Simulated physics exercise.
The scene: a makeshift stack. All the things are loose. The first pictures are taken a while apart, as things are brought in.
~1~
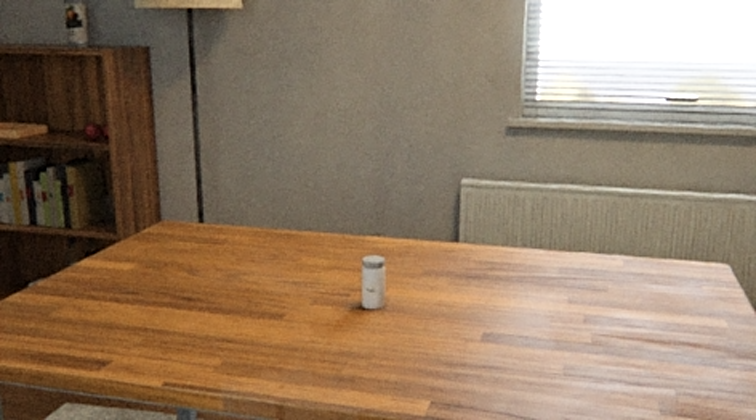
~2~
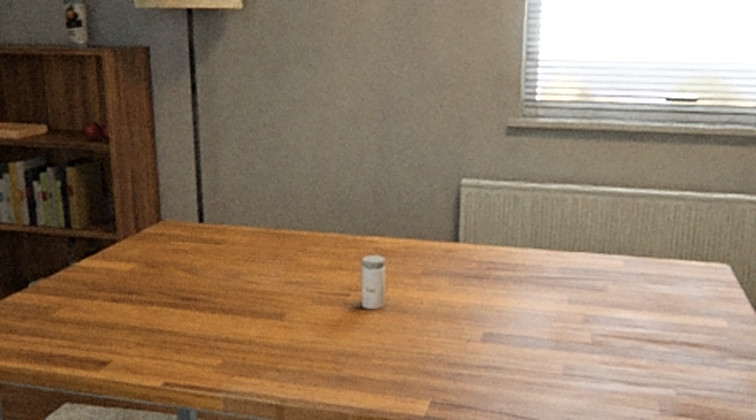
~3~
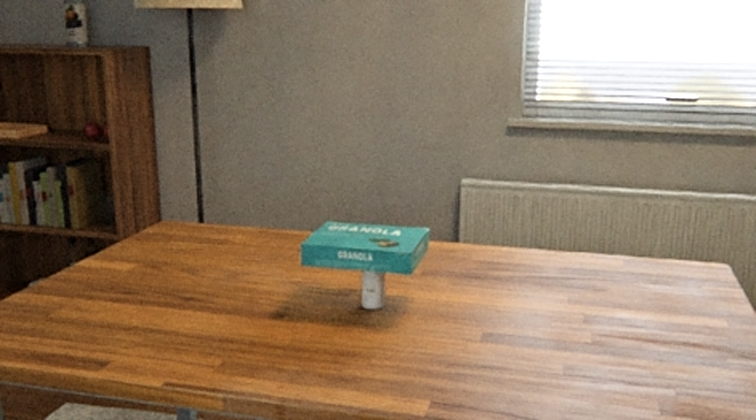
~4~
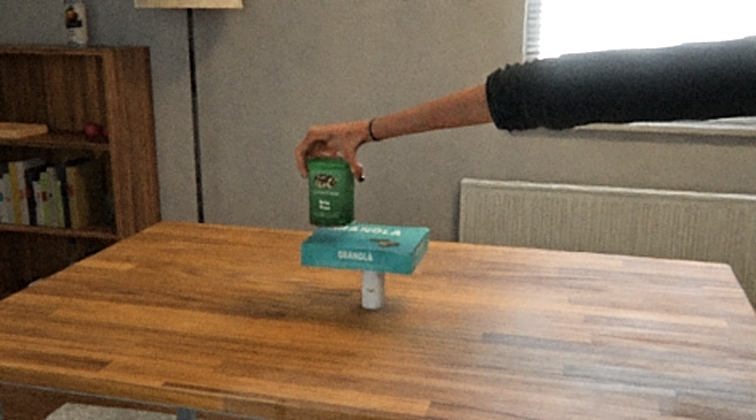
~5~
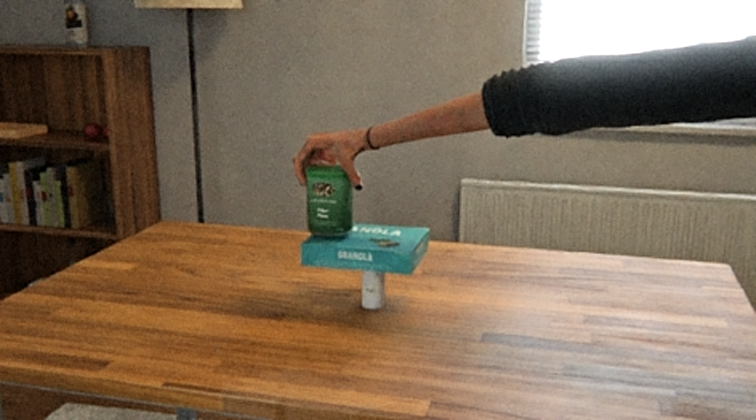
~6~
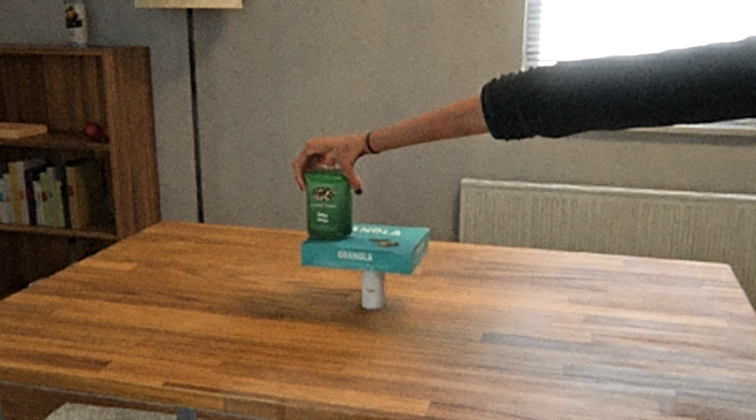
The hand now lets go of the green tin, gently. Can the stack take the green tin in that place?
The stack gives way.
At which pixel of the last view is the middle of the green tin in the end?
Around (231, 277).
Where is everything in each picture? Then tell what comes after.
The last thing is not in view yet; white shaker (374, 282), in the first frame.
The last thing is not in view yet; white shaker (374, 282), in the second frame.
The last thing is not in view yet; white shaker (374, 282), in the third frame.
Coming down; green tin (332, 192); white shaker (374, 282), in the fourth frame.
Coming down; green tin (330, 200); white shaker (374, 282), in the fifth frame.
Set down, still held; green tin (330, 204); white shaker (374, 282), in the sixth frame.
Then, 0.40 s past the last view, green tin now fallen; turquoise packet rocked 64° from its first pose.
Then, 0.90 s past the last view, turquoise packet now fallen; white shaker on its side.
Finally, fallen, green tin and turquoise packet; down or leaning hard in the stack, white shaker. Final places as the last picture's camera would see them, green tin near (231, 277). The stack loses its balance.
